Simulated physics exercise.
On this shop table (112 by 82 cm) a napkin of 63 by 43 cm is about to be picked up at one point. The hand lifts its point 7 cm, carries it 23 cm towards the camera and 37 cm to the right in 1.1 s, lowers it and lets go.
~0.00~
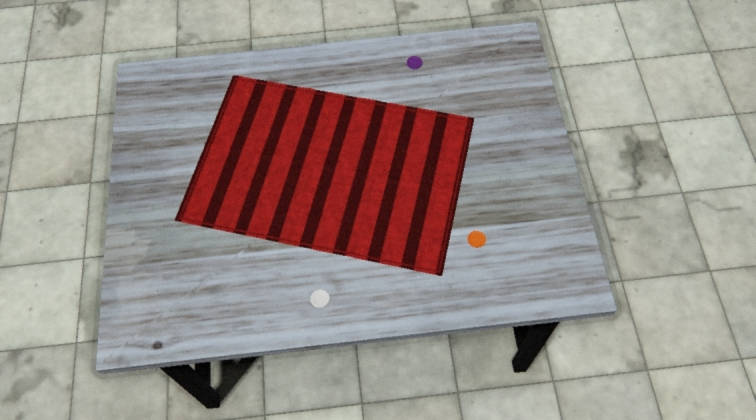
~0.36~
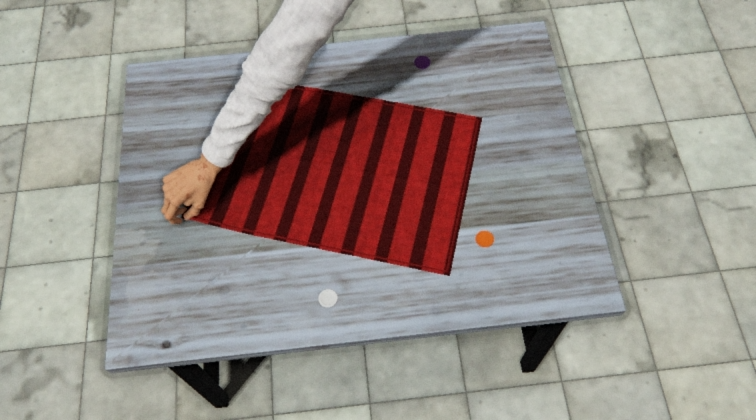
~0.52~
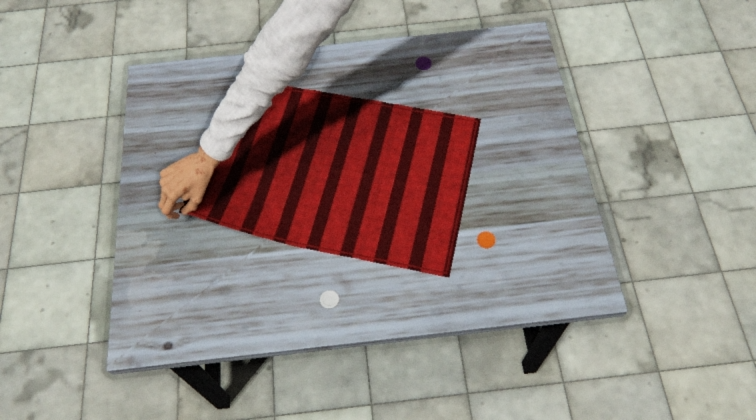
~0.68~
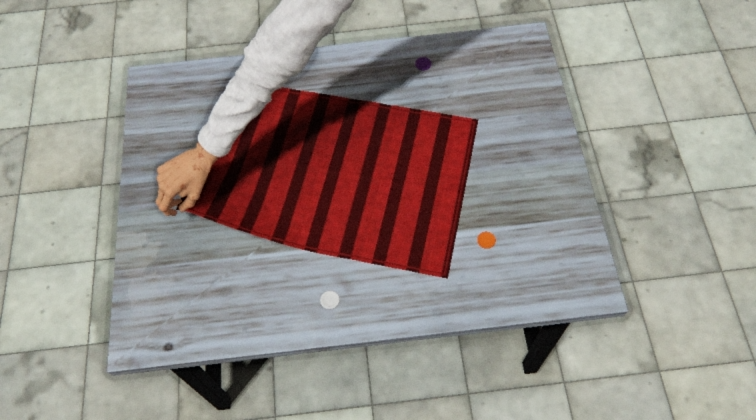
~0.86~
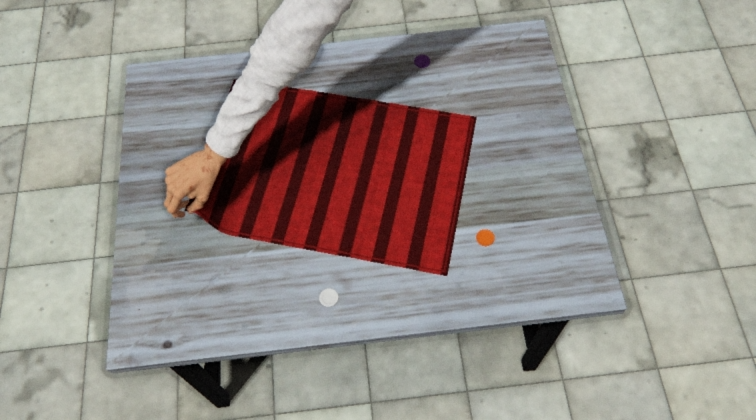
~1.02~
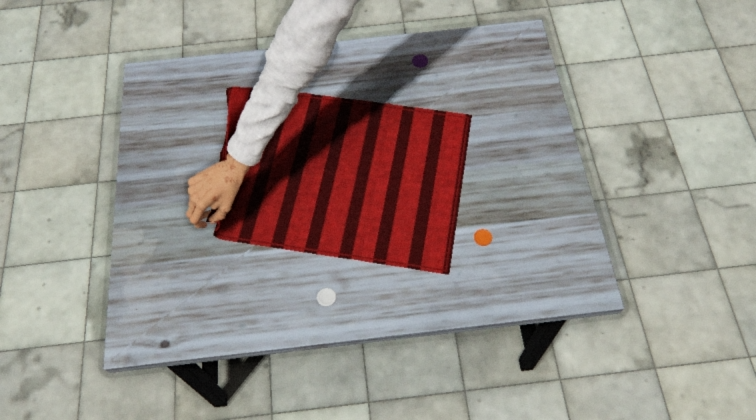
The clip opens on a red cloth with dark stripes lying flat on a grey wooden table, with purple, orange and white discs around it. A hand reaches in, grips the cloth's near-left corner and raises it slightly, then shifts it a short way right and slightly towards the viewer.
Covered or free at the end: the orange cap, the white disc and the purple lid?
Result: Orange cap vanishes under it, white disc vanishes under it, purple lid stays uncovered.
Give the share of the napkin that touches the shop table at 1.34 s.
Some 80 per cent.
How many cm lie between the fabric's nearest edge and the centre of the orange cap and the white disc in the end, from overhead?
About 5 cm, 4 cm.
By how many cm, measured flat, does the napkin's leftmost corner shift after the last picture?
Some 36 cm.
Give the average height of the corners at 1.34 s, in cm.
Some 2 cm up.
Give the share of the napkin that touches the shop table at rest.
About 80 %.
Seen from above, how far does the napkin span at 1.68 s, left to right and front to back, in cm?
Some 58 cm across and 52 cm deep.
After 1.3 s, 80 % of it is down, spanning 55 by 48 cm, above no small thing.
After 1.7 s, 75 % of it is down, spanning 59 by 51 cm, above orange cap, white disc.
After 2.0 s, 75 % of it is down, spanning 60 by 53 cm, above orange cap, white disc.
After 2.3 s, 80 % of it is down, spanning 60 by 53 cm, above orange cap, white disc.
After 3.3 s, 80 % of it is down, spanning 60 by 53 cm, above orange cap, white disc.
